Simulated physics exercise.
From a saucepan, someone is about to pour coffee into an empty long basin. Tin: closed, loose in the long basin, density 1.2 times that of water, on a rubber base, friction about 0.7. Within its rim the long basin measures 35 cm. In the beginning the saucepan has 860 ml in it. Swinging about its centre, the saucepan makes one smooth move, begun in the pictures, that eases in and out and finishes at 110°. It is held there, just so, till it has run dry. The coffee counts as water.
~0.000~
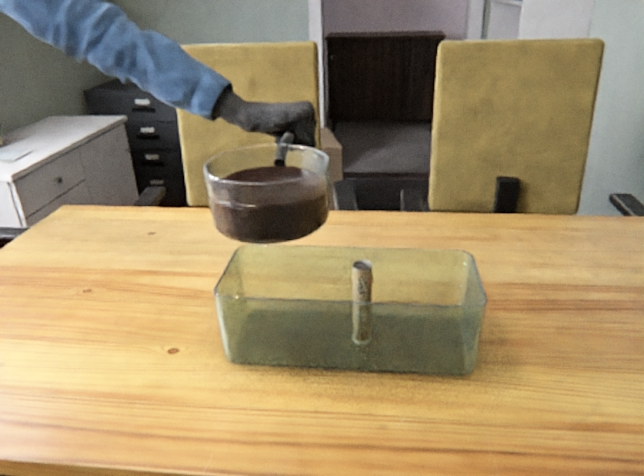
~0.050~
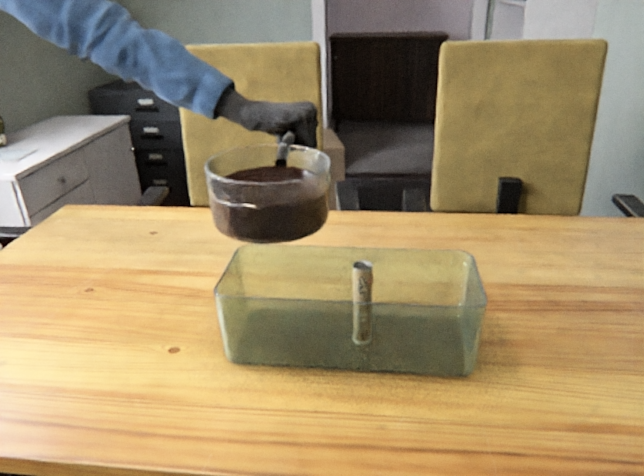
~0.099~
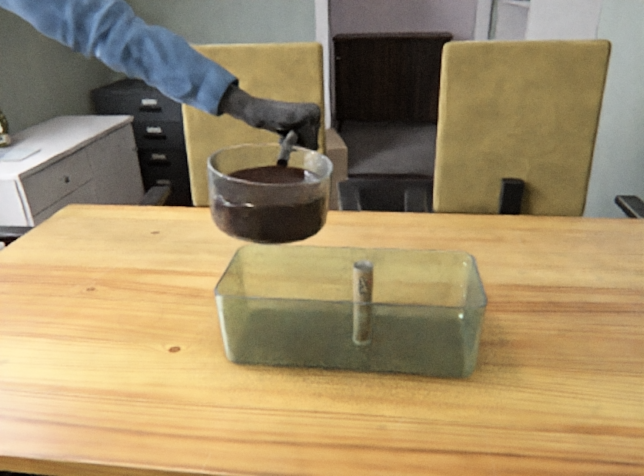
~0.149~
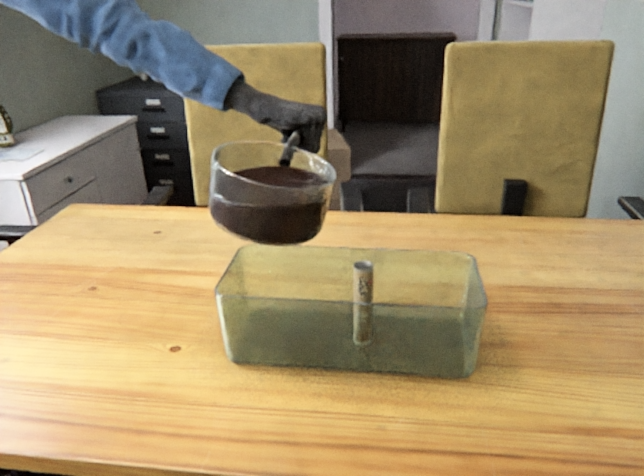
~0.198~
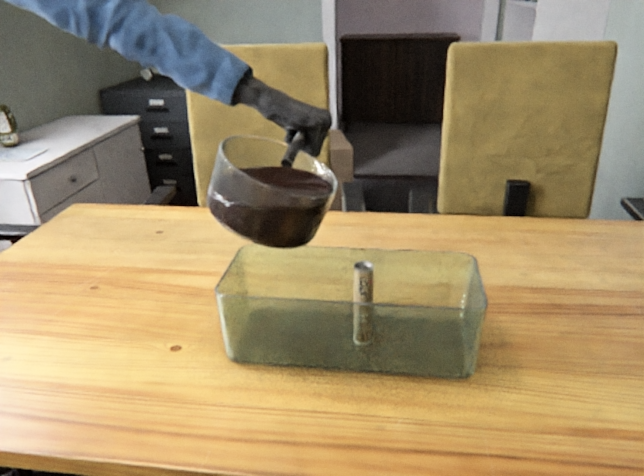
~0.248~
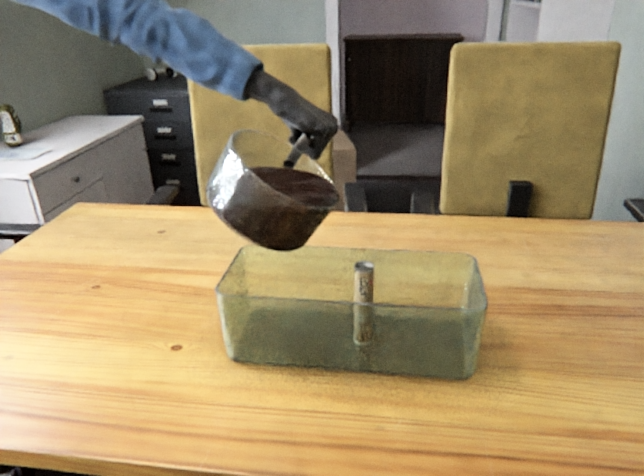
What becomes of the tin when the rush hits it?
It ends up tipped.
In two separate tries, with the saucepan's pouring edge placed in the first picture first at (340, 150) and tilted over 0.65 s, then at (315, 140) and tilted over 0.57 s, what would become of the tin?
The tin stays vertical the first time and overturns the second time.
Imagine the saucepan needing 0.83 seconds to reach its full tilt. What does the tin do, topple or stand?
In that case the tin does not tip.
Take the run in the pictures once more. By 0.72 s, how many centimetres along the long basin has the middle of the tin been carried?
Estimate: Around 2 cm.
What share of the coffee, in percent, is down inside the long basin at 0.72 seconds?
I'd put it at roughly 90 per cent.
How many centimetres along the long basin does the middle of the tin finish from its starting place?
All told, the tin's centre has moved close to 9.0 cm.
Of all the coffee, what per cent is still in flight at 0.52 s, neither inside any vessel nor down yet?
I'd put it at about 36 percent.
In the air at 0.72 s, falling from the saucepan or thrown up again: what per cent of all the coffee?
Something like 4 per cent of the total.
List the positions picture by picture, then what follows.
In the first frame, it leans 0°; its right rim is at (328, 164); the coffee meets the walls at (214, 182) and (326, 184); the long basin's rim runs from (226, 269) to (479, 278); the tin's top is at (363, 268).
In the second frame, it leans 2°; its right rim is at (329, 166); the coffee meets the walls at (215, 182) and (327, 184).
In the third frame, it leans 6°; its right rim is at (332, 171); the coffee meets the walls at (216, 181) and (328, 185).
In the fourth frame, it leans 13°; its right rim is at (335, 179); the coffee meets the walls at (216, 180) and (330, 187).
In the fifth frame, it leans 23°; its right rim is at (337, 190); the coffee meets the walls at (217, 179) and (333, 190).
In the sixth frame, it leans 34°; its right rim is at (336, 202); the coffee meets the walls at (215, 176) and (334, 192); 1 per cent is over the edge.
By 0.52 s the tilt is 99° and 27 per cent is still to pour; the tin stands where it began.
By 0.72 s the tilt is 110° and 5 per cent is still to pour; the tin leans 5°.
By 0.93 s the tilt is 110° and 0 per cent is still to pour; the tin leans 29°.
By 1.16 s the tilt is 110° and 0 per cent is still to pour; the tin lies on its side.
At rest the tin lies on its side.
